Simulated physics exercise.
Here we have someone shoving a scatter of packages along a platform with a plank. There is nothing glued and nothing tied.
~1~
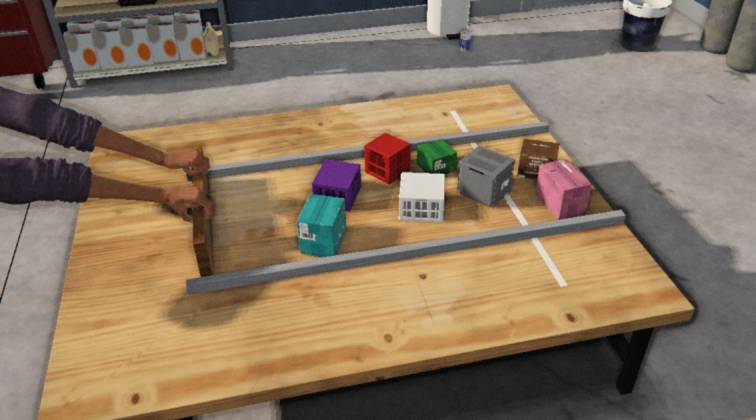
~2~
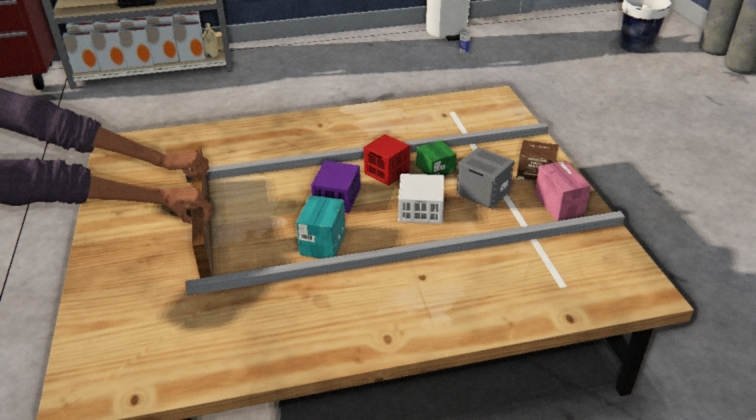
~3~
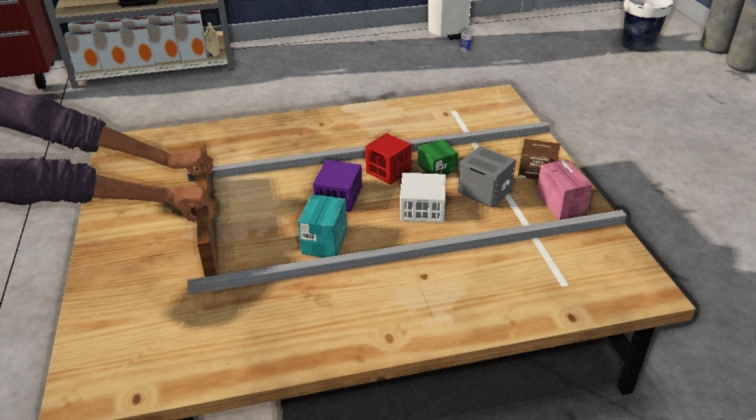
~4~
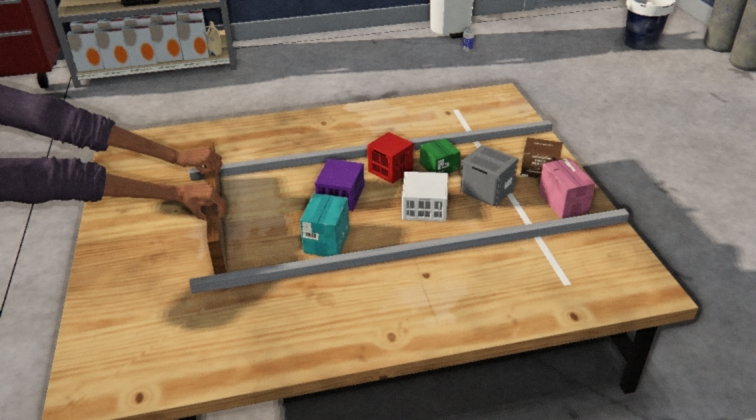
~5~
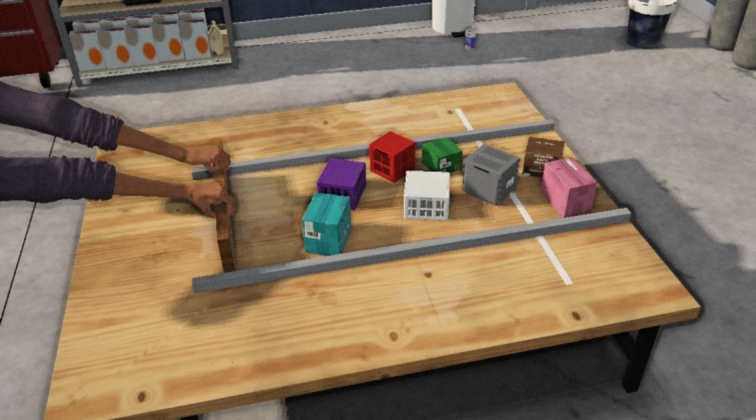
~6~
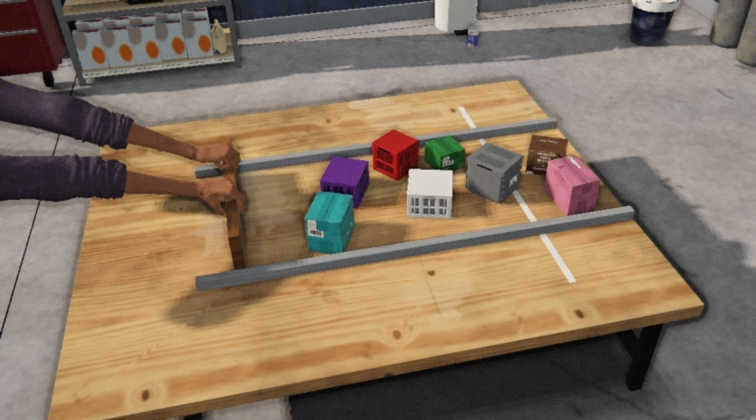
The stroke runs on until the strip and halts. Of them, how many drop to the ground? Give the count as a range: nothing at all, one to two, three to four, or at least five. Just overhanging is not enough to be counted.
The count is one to two.
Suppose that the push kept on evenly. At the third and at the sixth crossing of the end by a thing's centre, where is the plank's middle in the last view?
The middle is at about (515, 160), later at about (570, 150).
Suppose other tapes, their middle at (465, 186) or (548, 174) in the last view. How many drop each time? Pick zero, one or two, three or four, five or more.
The falls would be none at all; at least five.
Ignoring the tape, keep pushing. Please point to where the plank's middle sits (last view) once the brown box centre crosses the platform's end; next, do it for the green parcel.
Around (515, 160) first and around (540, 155) second.
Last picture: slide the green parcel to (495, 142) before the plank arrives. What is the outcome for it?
In that case it never drops.
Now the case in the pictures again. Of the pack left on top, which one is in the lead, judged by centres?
Nearest at the end: The brown box.
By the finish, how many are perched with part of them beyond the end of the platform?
The answer comes to 1.
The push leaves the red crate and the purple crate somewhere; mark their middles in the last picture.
In the last picture the red crate sits at (502, 132) while the purple crate sits at (518, 155).
Soon after, none off yet; brown box at rest near (547, 156); pink parcel at rest near (571, 185); grey tote at rest near (494, 173).
After that, none off yet; brown box at rest near (547, 156); pink parcel moving near (575, 186); grey tote displaced about its own width near (528, 170).
In the end, the number that fall off is one or two; gone, grey tote and pink parcel.
